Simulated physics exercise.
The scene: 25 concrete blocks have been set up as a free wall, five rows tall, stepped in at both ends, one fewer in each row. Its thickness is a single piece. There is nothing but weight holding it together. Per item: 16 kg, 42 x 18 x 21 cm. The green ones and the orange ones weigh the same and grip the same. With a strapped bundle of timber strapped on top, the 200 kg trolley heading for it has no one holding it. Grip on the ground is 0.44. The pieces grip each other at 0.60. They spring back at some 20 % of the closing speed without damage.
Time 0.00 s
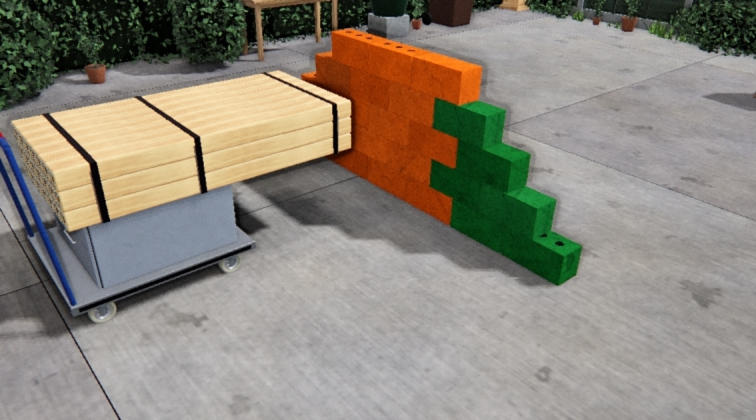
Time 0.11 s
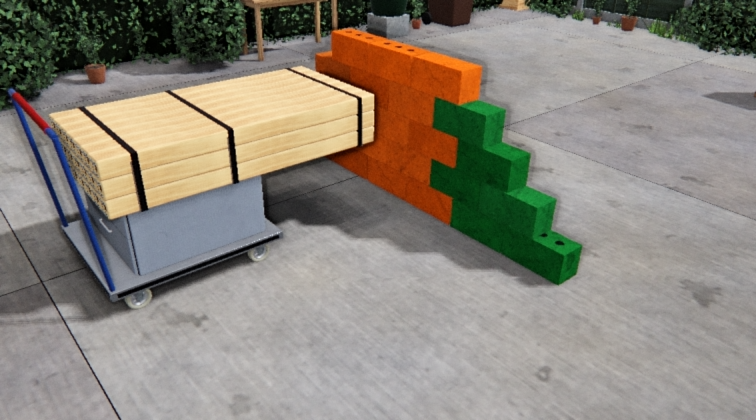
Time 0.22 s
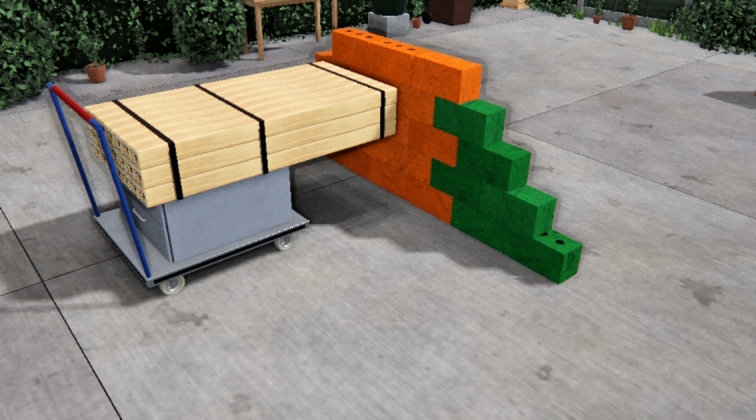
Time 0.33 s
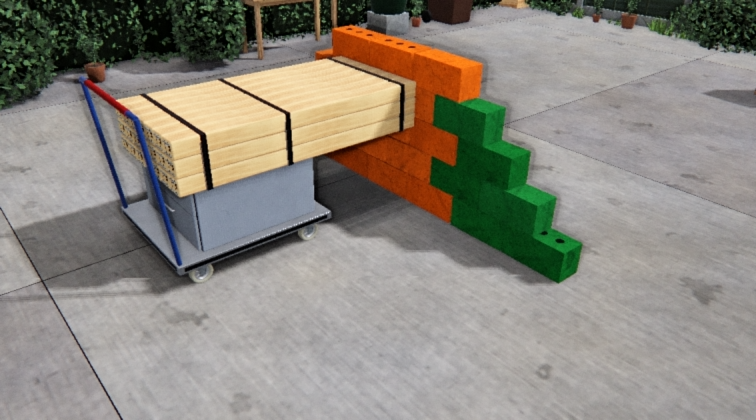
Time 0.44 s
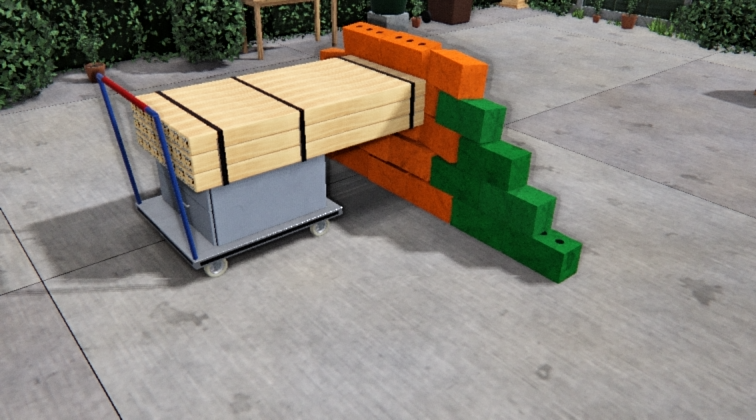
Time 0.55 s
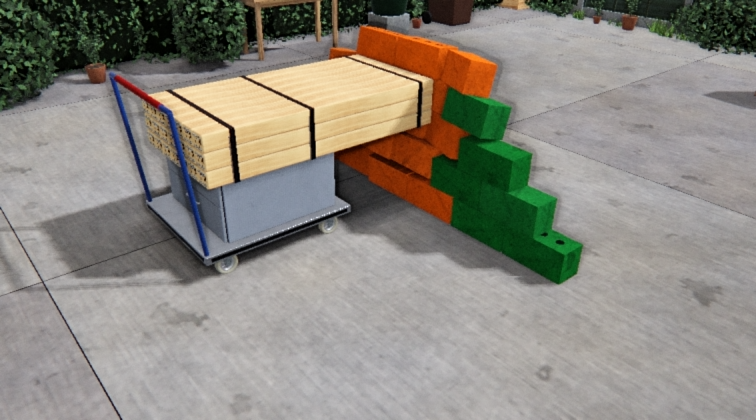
A trolley with blue posts and a red handle, stacked with strapped pale timber on a grey box, rolls rightward by itself across a paved yard, seen from above by a still camera. Ahead stands a stepped wall of orange blocks with green ones at right, plants behind. The timber's front end meets the wall and pushes in, shifting and tilting the upper blocks backward while the lowest stay put.
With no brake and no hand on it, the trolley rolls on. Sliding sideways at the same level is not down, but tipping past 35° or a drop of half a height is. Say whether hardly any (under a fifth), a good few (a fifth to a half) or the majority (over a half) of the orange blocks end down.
The majority of them end down.
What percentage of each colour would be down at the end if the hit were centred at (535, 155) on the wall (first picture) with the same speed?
Result - green: 20 %; orange: 10 %.
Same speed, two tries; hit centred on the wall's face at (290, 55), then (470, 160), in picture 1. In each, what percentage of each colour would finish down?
You'd get green at 0 followed by 60, and orange at 20 followed by 50 percent.
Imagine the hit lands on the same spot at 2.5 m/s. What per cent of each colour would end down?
Down at the end: Green 10 per cent, orange 60 per cent.
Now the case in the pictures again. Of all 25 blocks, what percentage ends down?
Estimate: About 60% of them.
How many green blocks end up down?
Looking at green, I make it 1 down at the end.
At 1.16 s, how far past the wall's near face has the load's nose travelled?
At that moment, around 45 cm past it.
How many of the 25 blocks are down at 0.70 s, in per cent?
By then 0 %.
After 0.70 s, load 25 cm past the wall's line, still rolling; none of the 17 orange blocks down (0 of 25 in all colours); top orange block leaning 26°; top green block leaning 26°.
After 0.90 s, load 35 cm past the wall's line, still rolling; 14 of the 17 orange blocks down (15 of 25 in all colours); top orange block leaning 53°, 24 cm lower; top green block leaning 54°, 9 cm lower.
After 1.16 s, load 46 cm past the wall's line, still rolling; 14 of the 17 orange blocks down (15 of 25 in all colours); top orange block on its side; top green block on its side.
At rest (1.9 s), load 71 cm past the wall's line, still rolling; 14 of the 17 orange blocks down (15 of 25 in all colours); top orange block on its side; top green block on its side. That is 82 per cent. As the last picture would show them, middles, top orange block near (636, 180), top green block near (576, 192).
